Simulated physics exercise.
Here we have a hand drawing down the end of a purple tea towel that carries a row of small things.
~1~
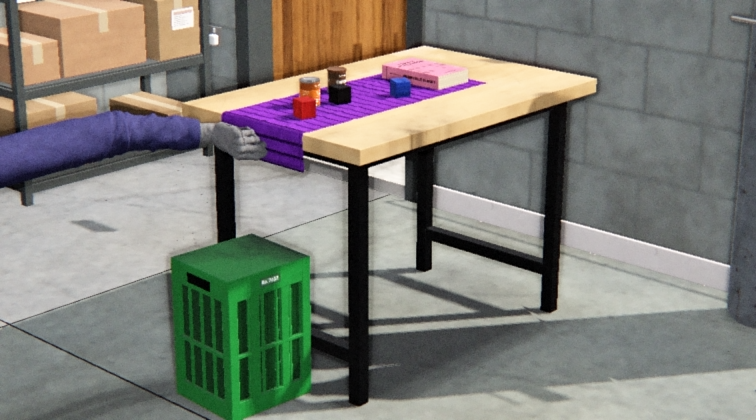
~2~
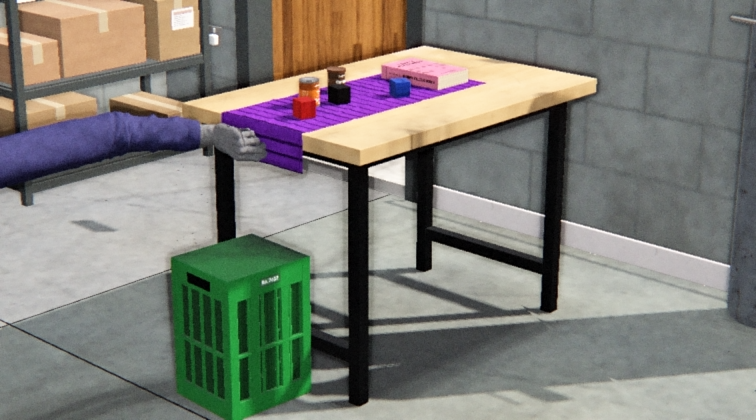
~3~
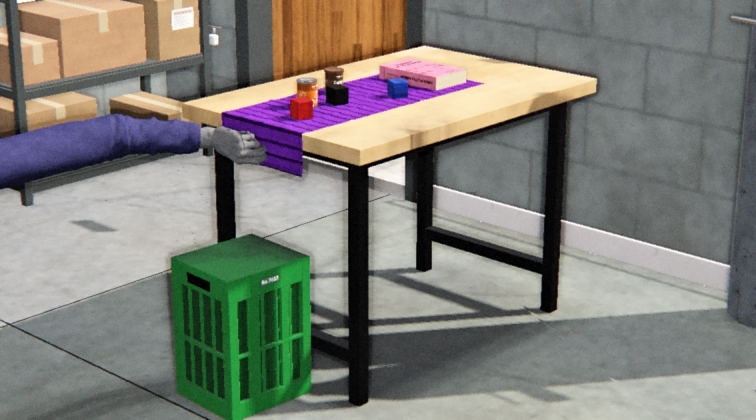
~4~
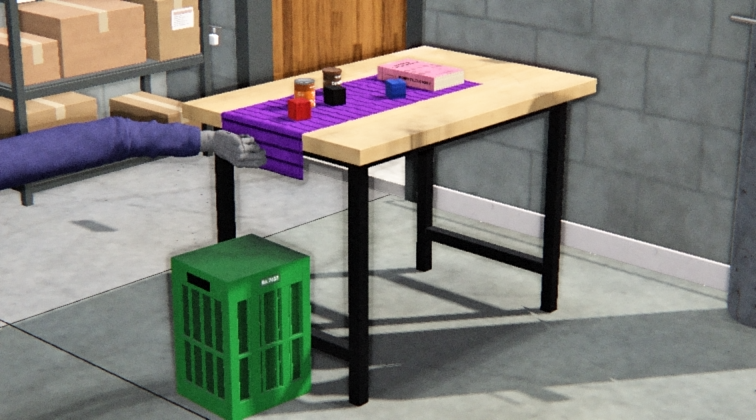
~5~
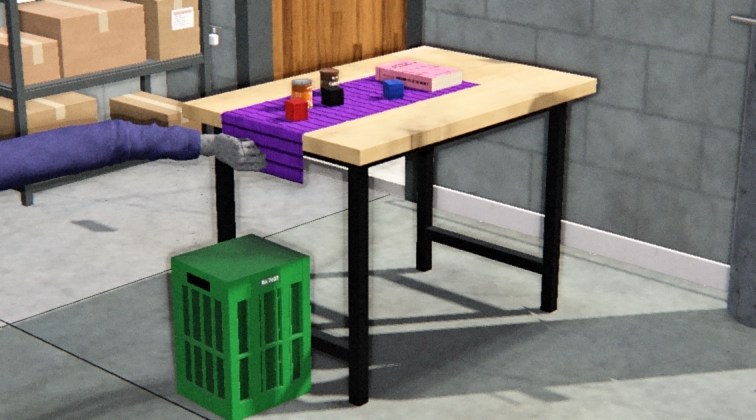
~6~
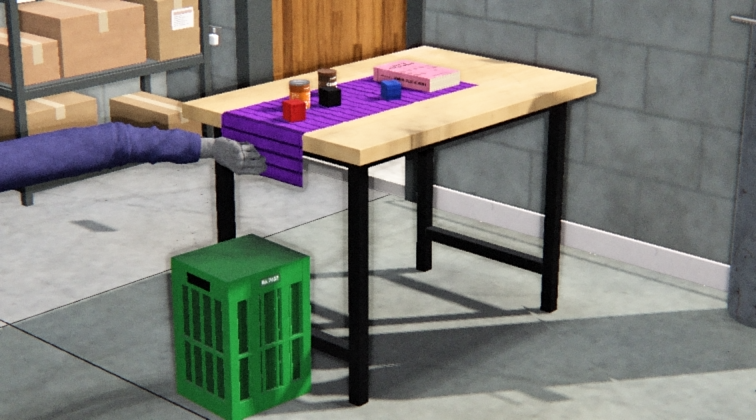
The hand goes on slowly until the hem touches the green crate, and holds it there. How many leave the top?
It carries off two.
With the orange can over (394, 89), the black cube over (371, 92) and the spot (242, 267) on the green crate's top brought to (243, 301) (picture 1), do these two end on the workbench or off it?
The orange can does not fall, the black cube keeps its place on top.
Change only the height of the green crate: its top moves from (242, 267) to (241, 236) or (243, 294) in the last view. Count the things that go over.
In that case 1 and 3.
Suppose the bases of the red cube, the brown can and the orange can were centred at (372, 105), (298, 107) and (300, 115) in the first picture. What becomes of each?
The red cube stays on, the brown can comes down, the orange can drops off.
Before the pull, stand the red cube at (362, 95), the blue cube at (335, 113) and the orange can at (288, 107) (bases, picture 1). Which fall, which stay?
The red cube remains up; the blue cube goes over; the orange can comes down.
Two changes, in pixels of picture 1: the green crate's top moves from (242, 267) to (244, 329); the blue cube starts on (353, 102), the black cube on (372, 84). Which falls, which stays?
The blue cube drops off; the black cube remains up.
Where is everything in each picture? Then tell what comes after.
The first frame shows hem (304, 173); red cube (304, 99); orange can (309, 79); black cube (340, 86); brown can (337, 68); blue cube (400, 80); top of the crate (242, 267).
The second frame shows hem (303, 174); red cube (304, 99).
The third frame shows hem (303, 177); orange can (307, 80).
The fourth frame shows hem (304, 180); black cube (335, 87); top of the crate (242, 267).
The fifth frame shows hem (303, 184); brown can (329, 70).
The sixth frame shows hem (303, 187); red cube (294, 101); orange can (299, 81); black cube (330, 88); brown can (327, 71); blue cube (391, 82).
A little later, hem near (262, 213); red cube gone.
Next, hem on the crate; red cube and orange can gone.
When it is over, hem on the crate; red cube and orange can gone. The answer is two.
